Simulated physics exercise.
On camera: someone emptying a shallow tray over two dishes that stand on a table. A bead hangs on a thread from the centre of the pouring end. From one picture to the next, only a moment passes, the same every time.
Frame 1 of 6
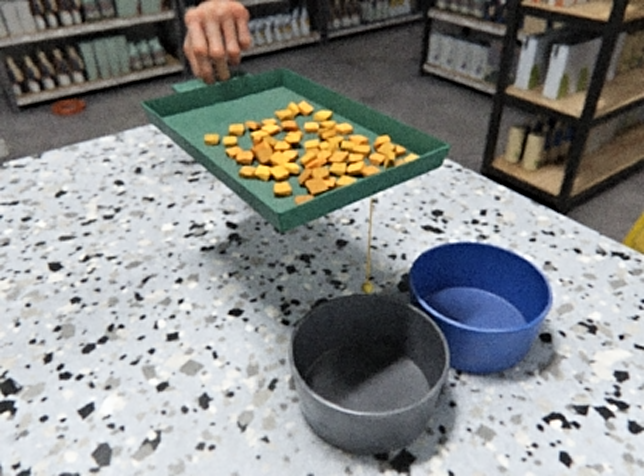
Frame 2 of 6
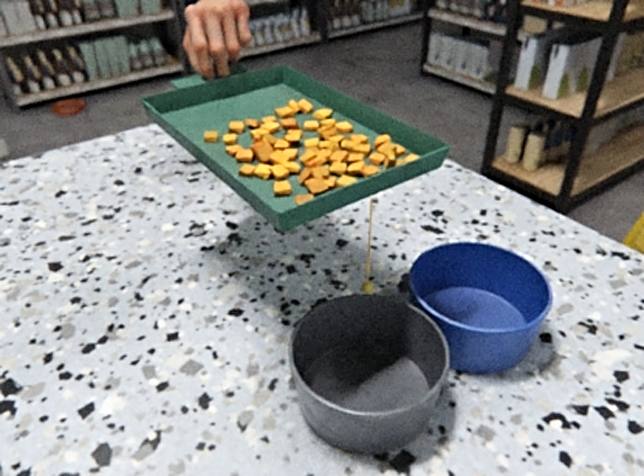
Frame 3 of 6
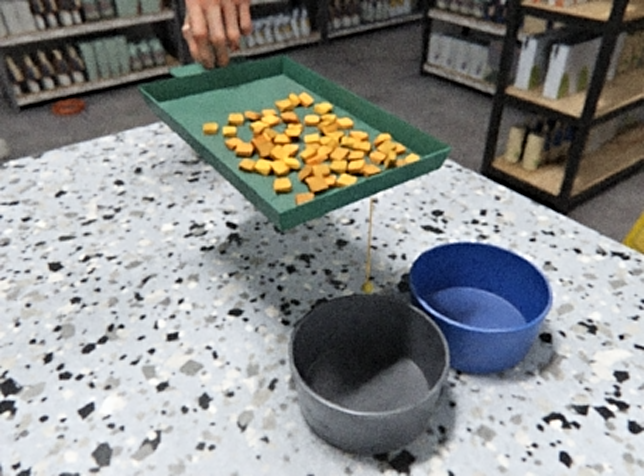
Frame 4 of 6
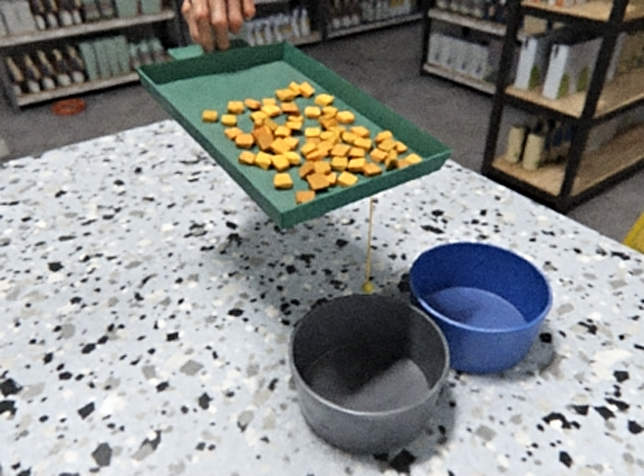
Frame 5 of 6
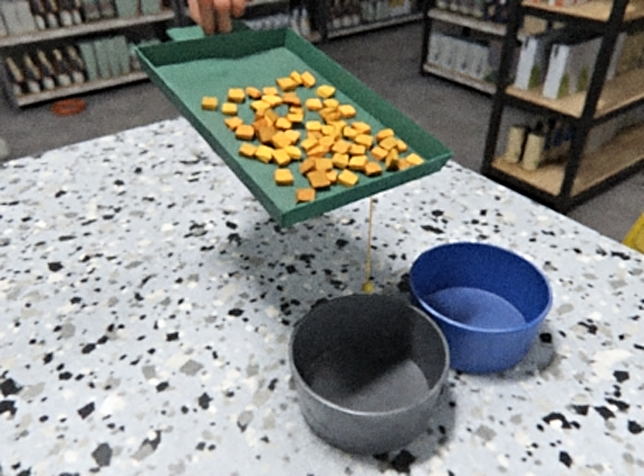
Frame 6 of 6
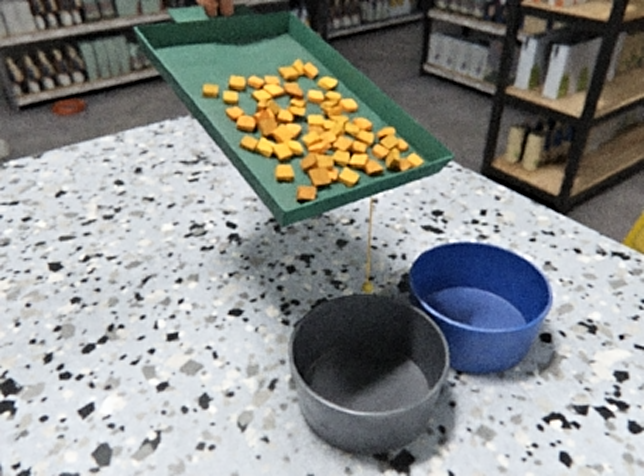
Green tray of small golden crackers tilting more steeply as a hand raises its far end above grey and blue dishes.
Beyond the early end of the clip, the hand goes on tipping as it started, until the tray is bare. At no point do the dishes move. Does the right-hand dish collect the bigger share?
Oh, the winner here is the right dish, by the look of it.
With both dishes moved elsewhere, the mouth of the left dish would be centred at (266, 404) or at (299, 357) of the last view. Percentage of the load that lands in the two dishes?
Estimate: 60 % first, 90 % second.
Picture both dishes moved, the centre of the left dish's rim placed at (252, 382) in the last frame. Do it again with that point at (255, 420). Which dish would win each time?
First try: The rightmost dish. Second try: The rightmost dish.
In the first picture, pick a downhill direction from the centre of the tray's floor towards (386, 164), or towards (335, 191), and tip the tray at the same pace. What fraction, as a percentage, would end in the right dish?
80 % and 0 %, roughly.
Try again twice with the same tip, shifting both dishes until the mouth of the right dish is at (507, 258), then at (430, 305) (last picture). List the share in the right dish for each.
Trial 1 around 10 percent, trial 2 around 90 percent.
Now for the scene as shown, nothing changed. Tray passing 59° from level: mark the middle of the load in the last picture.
Somewhere near pixel (376, 139).
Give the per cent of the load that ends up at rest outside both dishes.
Call it some 10 percent of the pieces.
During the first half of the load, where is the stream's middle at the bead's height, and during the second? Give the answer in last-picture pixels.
I'd place the first part at (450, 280) and the rest at (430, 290).
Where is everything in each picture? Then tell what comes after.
Corners of the pouring end near (281, 208) and (443, 145), level; middle of the load near (313, 154), small crackers; left dish near (421, 419); right dish near (531, 340); bead on its thread near (367, 287), in the first picture.
Corners of the pouring end near (281, 208) and (444, 145), level; middle of the load near (313, 153), in the second picture.
Corners of the pouring end near (282, 207) and (445, 147), tipped barely, lowest at the right corner; middle of the load near (313, 149), in the third picture.
Corners of the pouring end near (284, 206) and (446, 149), tipped a little, lowest at the right corner; middle of the load near (313, 143), in the fourth picture.
Corners of the pouring end near (285, 206) and (447, 151), tipped a little, lowest at the right corner; middle of the load near (314, 138), in the fifth picture.
Corners of the pouring end near (287, 205) and (448, 153), tipped clearly, lowest at the right corner; middle of the load near (316, 132); left dish near (421, 419); right dish near (531, 340), in the sixth picture.
Shortly afterwards, tray tipped steeply; the whole lot on the tray.
Next, tray tipped right over; the bulk on the tray; only a few in the left dish; a little in the right dish; near a quarter in the air.
Some moments later, tray tipped past a quarter turn; near a third in the left dish; near two thirds in the right dish; a little outside both.
In the end, tray tipped past a quarter turn; near a third in the left dish; near two thirds in the right dish; a little outside both.
